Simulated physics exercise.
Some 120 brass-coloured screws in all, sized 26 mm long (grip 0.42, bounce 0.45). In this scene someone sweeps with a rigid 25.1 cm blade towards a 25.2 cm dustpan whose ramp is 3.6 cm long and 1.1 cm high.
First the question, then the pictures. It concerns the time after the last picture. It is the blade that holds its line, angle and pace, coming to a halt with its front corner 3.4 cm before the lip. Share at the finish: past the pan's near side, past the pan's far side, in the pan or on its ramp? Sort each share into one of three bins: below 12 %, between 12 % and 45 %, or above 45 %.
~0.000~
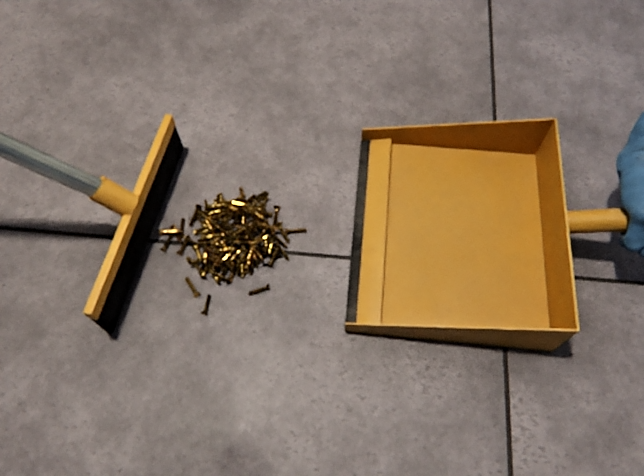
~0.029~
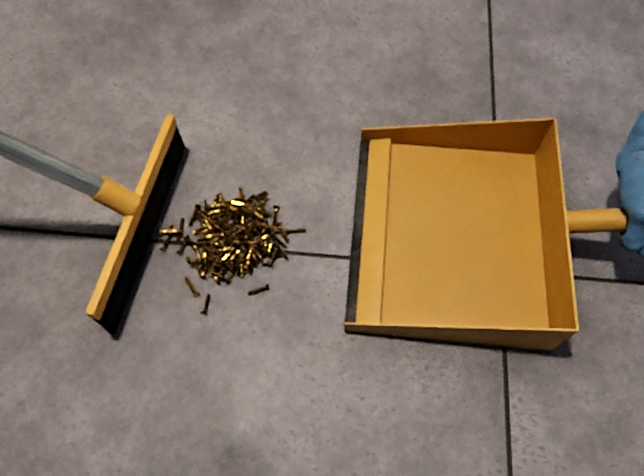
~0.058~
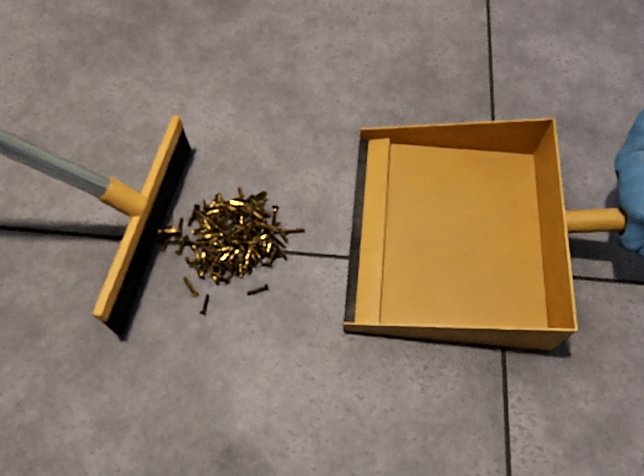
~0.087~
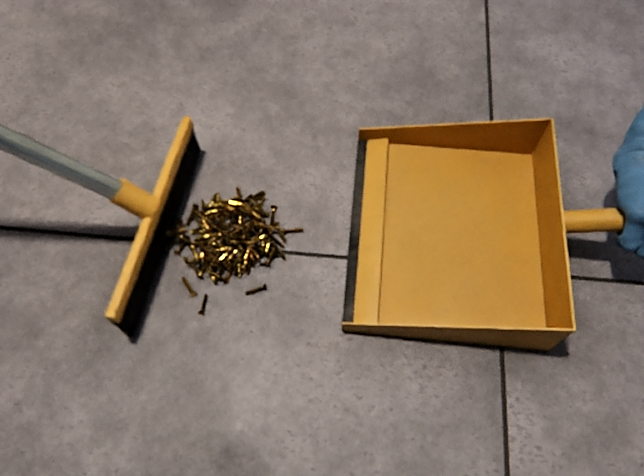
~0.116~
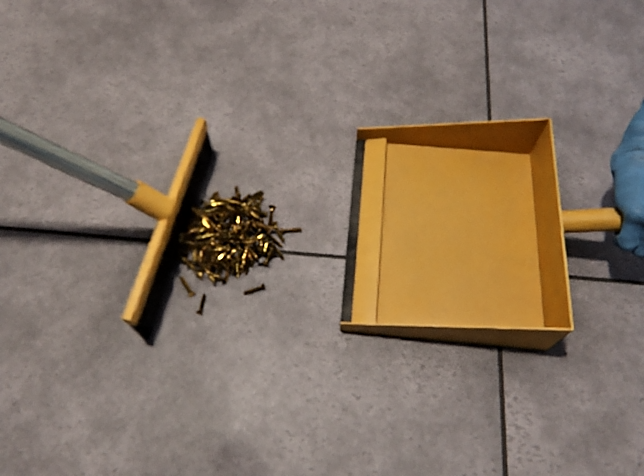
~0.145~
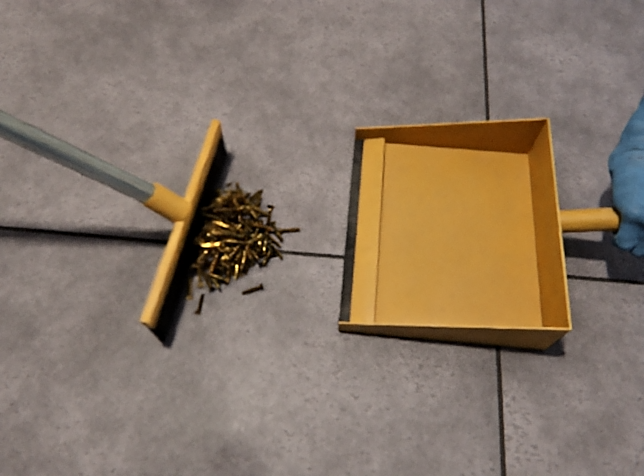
Past the pan's near side: Below 12 %; past the pan's far side: Below 12 %; in the pan or on its ramp: Between 12 % and 45 %.
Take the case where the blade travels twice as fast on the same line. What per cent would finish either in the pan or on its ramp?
It would be around 75 percent.
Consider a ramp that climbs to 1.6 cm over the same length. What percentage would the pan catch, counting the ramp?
20 per cent.
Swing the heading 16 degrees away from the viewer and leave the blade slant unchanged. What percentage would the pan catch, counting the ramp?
I'd expect close to 20 percent.
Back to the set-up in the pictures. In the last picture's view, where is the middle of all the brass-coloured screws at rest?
Centre at rest: Approx. (337, 249) px.
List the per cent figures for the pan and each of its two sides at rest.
In per cent - near side 0, far side 0, pan 25.
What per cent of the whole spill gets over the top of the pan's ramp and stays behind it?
I'd put it near 0 per cent.
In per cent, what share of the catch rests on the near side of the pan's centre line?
Share: Approx. 60 %.
After 0.25 s, middle of the blade 10 cm from the lip; 0 % over the lip, far side 0 %, near side 0 %.
Then, at 0.32 s, middle of the blade 6 cm from the lip; 0 % over the lip, far side 0 %, near side 0 %.
Then, at 0.53 s, middle of the blade 5 cm from the lip; 25 % over the lip, far side 0 %, near side 0 %.
At rest (1.0 s), near side 0 %, far side 0 %, pan 25 %, in front of the lip or behind the blade 75 %.
